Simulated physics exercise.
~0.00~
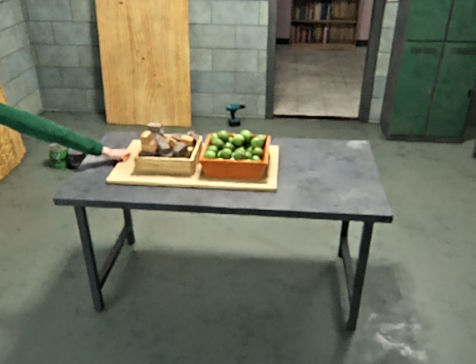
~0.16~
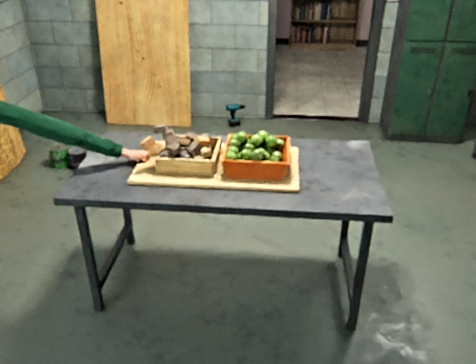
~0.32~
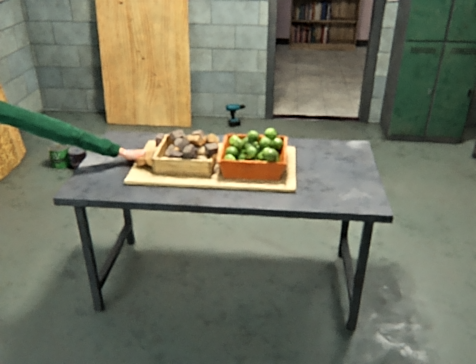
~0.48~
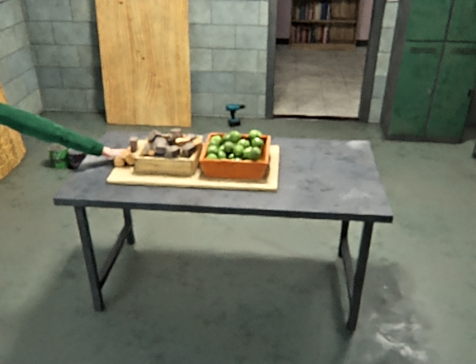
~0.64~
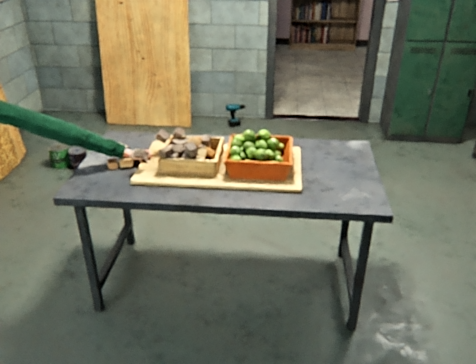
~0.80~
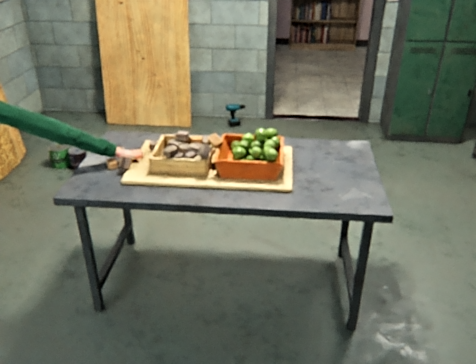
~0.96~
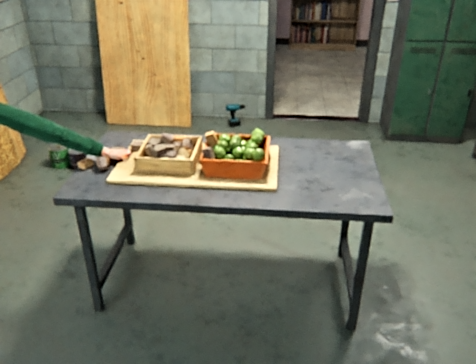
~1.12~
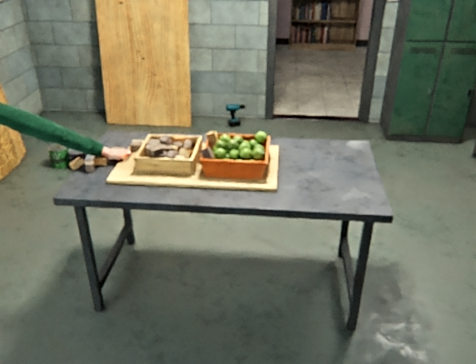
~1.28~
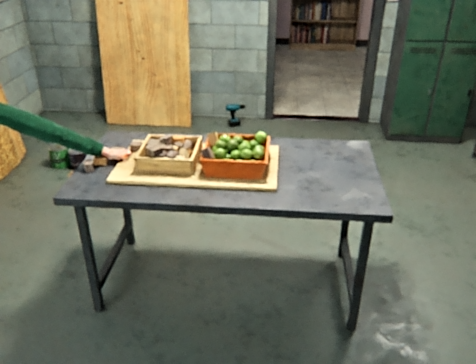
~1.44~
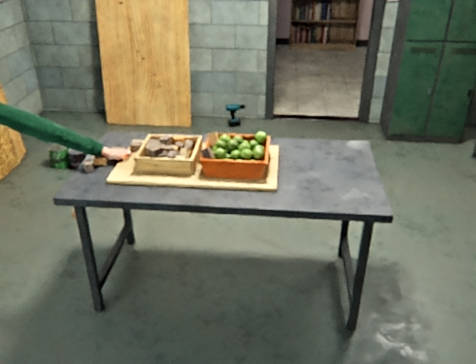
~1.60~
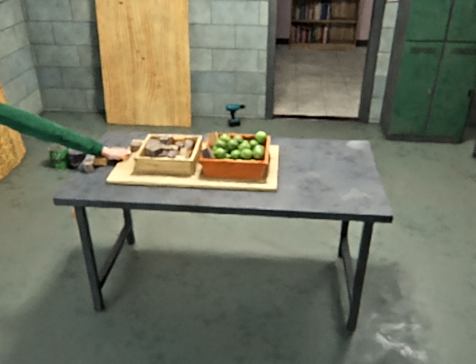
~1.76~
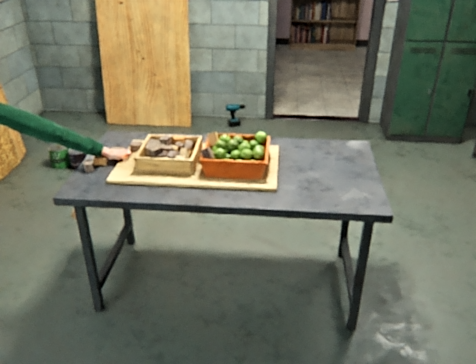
At first, a green-sleeved arm reaches in from the left to hold a board on a grey table, carrying a wooden container heaped with timber offcuts and an orange container heaped with green apples. The arm shoves the board right, and the offcuts tumble about. It draws the board back left, and a few offcuts spill over the left side of the wooden container. A second push right and pull left shake more pieces out. Finally the board rests where it began, with several offcuts lying at the left while the apples remain in their container.
